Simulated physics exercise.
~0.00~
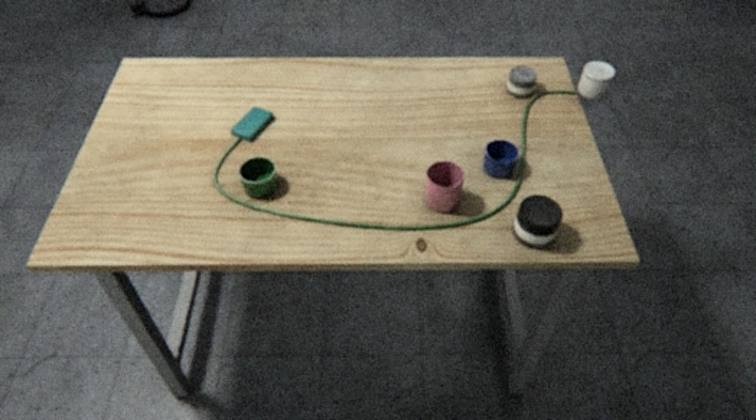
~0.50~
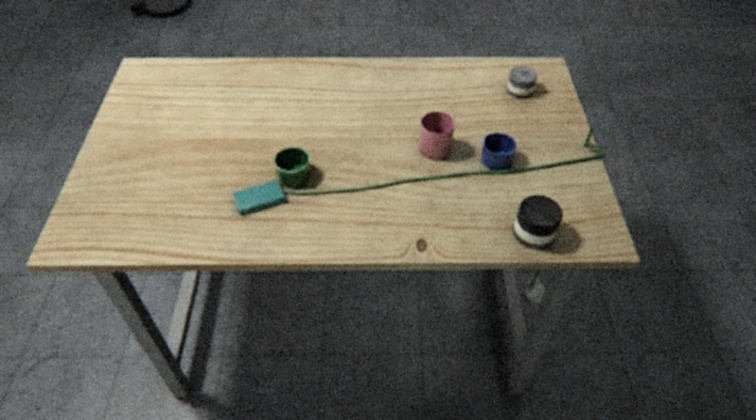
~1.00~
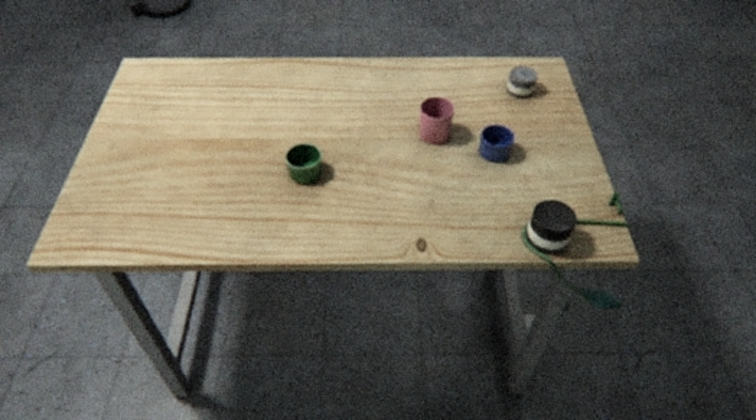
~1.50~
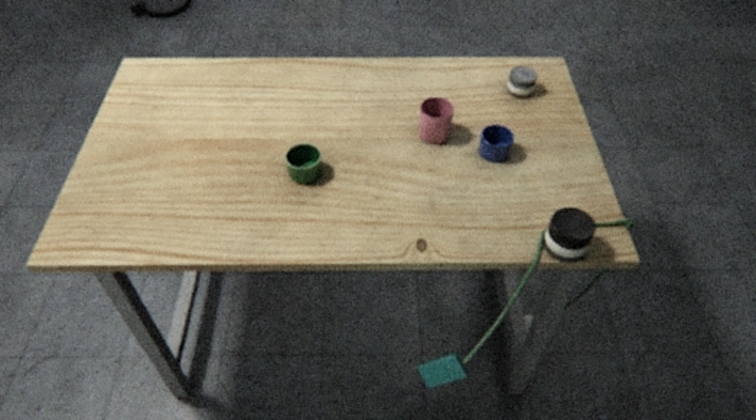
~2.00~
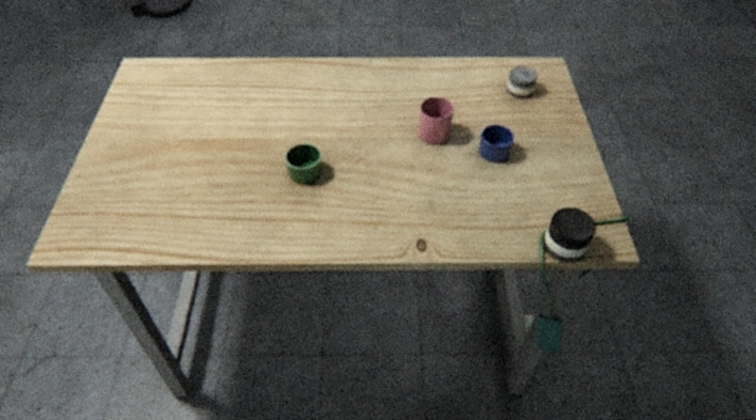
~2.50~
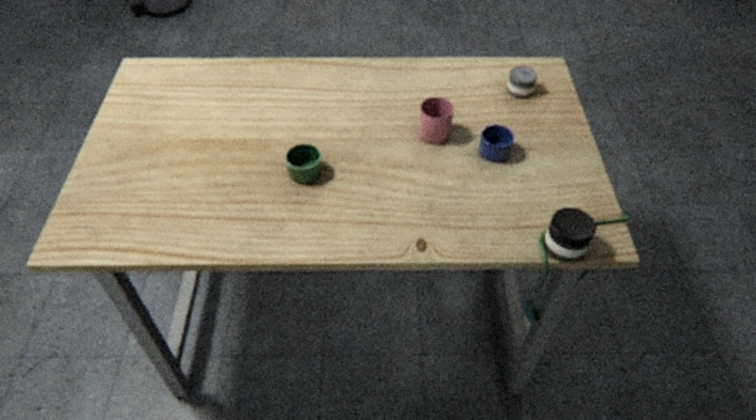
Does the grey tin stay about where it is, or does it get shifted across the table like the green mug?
The grey tin stays about where it is, while the green mug slides a short way and the teal phone travels farthest, going over the edge.
